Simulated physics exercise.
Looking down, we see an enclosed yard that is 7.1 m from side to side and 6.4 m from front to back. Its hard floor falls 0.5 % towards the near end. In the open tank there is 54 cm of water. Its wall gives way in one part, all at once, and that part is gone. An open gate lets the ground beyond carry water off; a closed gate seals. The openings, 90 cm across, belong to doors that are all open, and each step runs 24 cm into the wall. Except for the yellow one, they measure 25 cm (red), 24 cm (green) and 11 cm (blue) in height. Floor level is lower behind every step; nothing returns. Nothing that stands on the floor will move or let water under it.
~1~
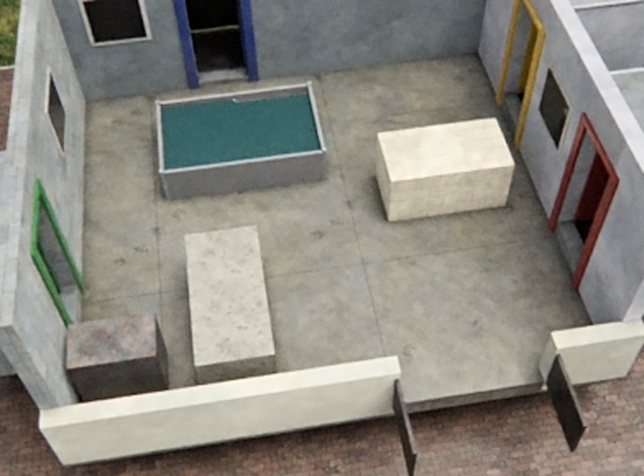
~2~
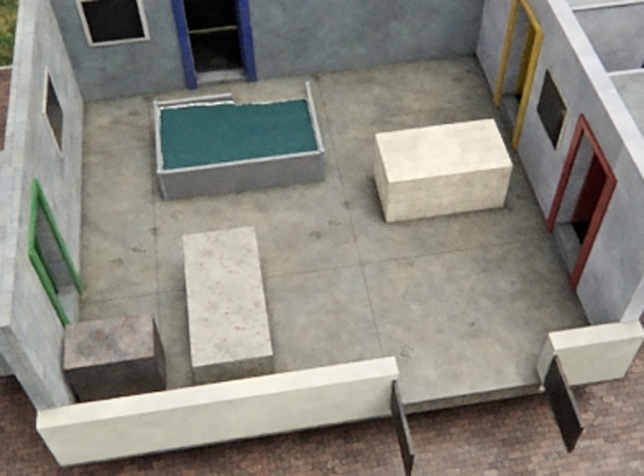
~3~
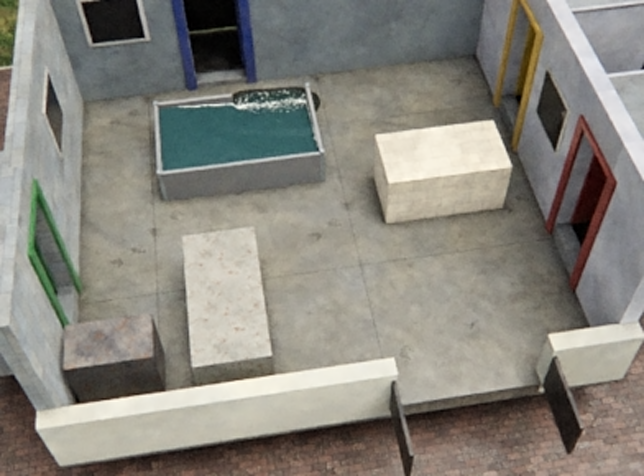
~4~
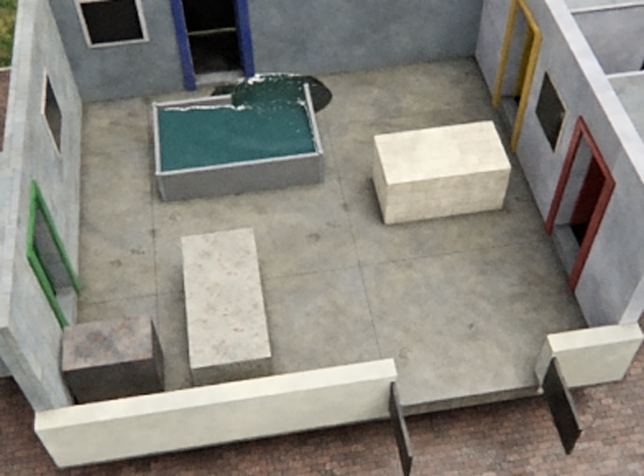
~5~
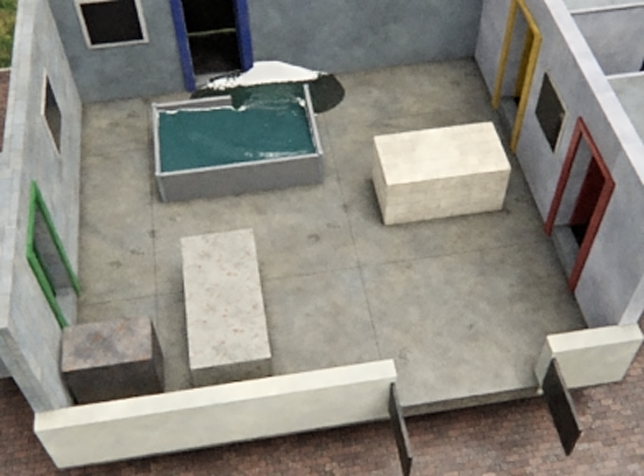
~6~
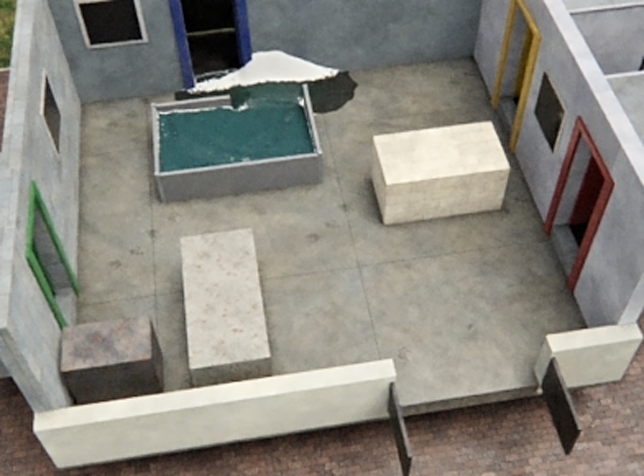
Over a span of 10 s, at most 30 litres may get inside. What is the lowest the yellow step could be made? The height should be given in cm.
Around 8 cm high.
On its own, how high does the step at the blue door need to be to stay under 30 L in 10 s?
For the blue door, about 22 cm.
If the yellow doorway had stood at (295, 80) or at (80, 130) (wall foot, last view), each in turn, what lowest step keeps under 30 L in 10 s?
Roughly 31 cm for the first and 12.5 cm for the second.
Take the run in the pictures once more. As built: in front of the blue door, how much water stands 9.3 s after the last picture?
A ruler would read roughly 5.5 cm.
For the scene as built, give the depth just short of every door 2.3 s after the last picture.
At the yellow door the depth is 15 cm, at red 0 cm, at green 0 cm and at blue 19 cm.
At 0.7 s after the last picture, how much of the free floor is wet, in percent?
Close to 10 per cent of it is wet.
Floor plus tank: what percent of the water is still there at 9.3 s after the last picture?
Something near 88 out of a hundred parts.
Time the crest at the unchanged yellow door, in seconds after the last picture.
Peak time: About 2.0 s.
Then, 0.7 s after the last picture water covers 10 % of the floor, deepest (42 cm) near (266, 84); it has not reached the yellow door.
Then, 2.3 s after the last picture water covers 30 % of the floor, deepest (27 cm) near (266, 84); 15 cm at the yellow door, 0 litres in over its 27 cm step.
Then, 9.3 s after the last picture water covers 85 % of the floor, deepest (10 cm) near (74, 439); 7 cm at the yellow door, 0 litres in over its 27 cm step.
At the yellow door as built, the water peaked near 15 cm, 2.1 s after the last picture.
With a step of 7 cm, 45 litres would have come in within the 10 s; with 9.5 cm, 17 litres. So under 30 litres takes about 8 cm.
